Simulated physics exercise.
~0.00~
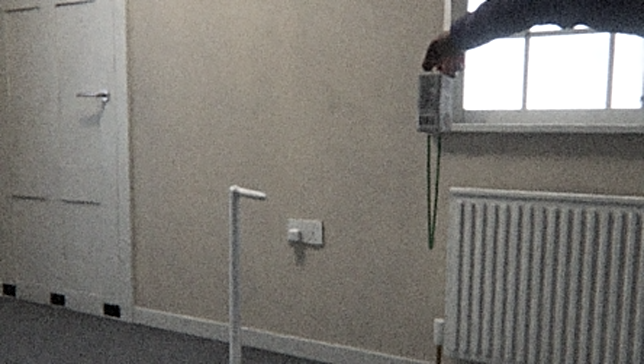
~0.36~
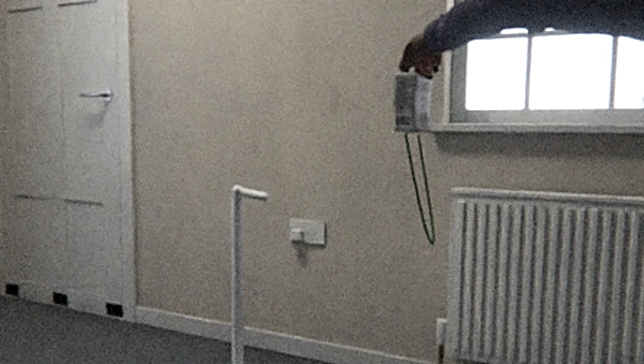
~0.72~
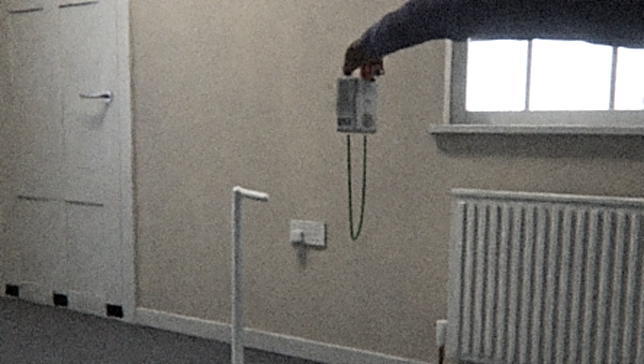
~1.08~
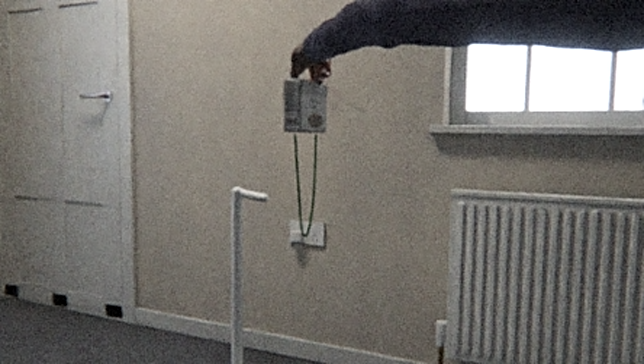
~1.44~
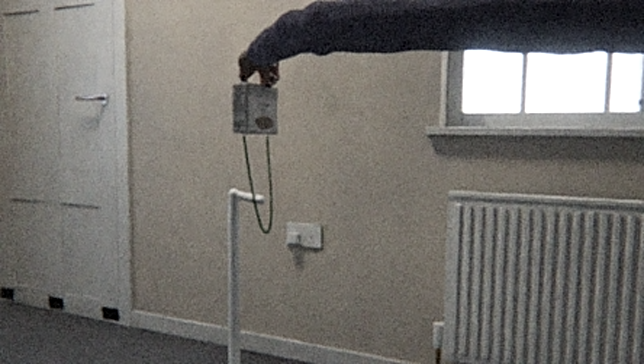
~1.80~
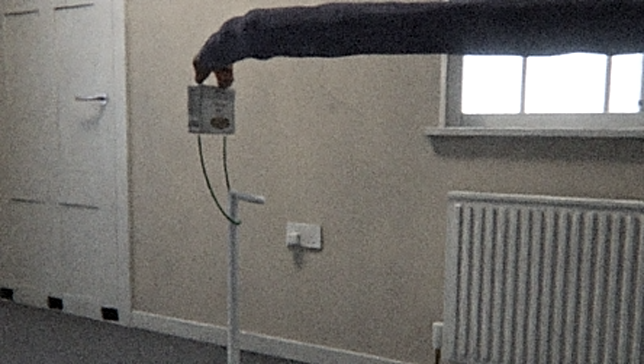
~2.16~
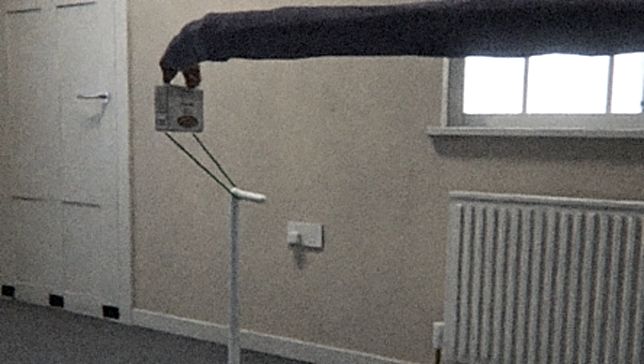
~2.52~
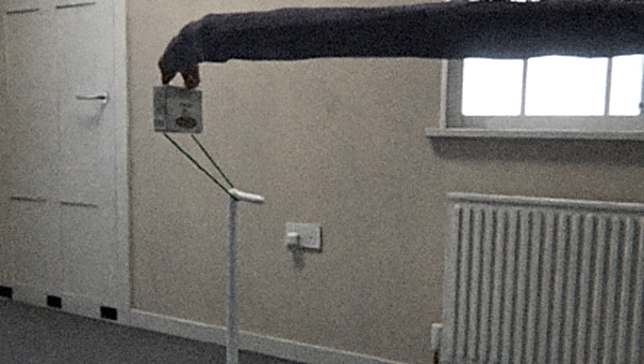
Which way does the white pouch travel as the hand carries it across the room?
The white pouch moves to the left, going from beside the window to just past the post.
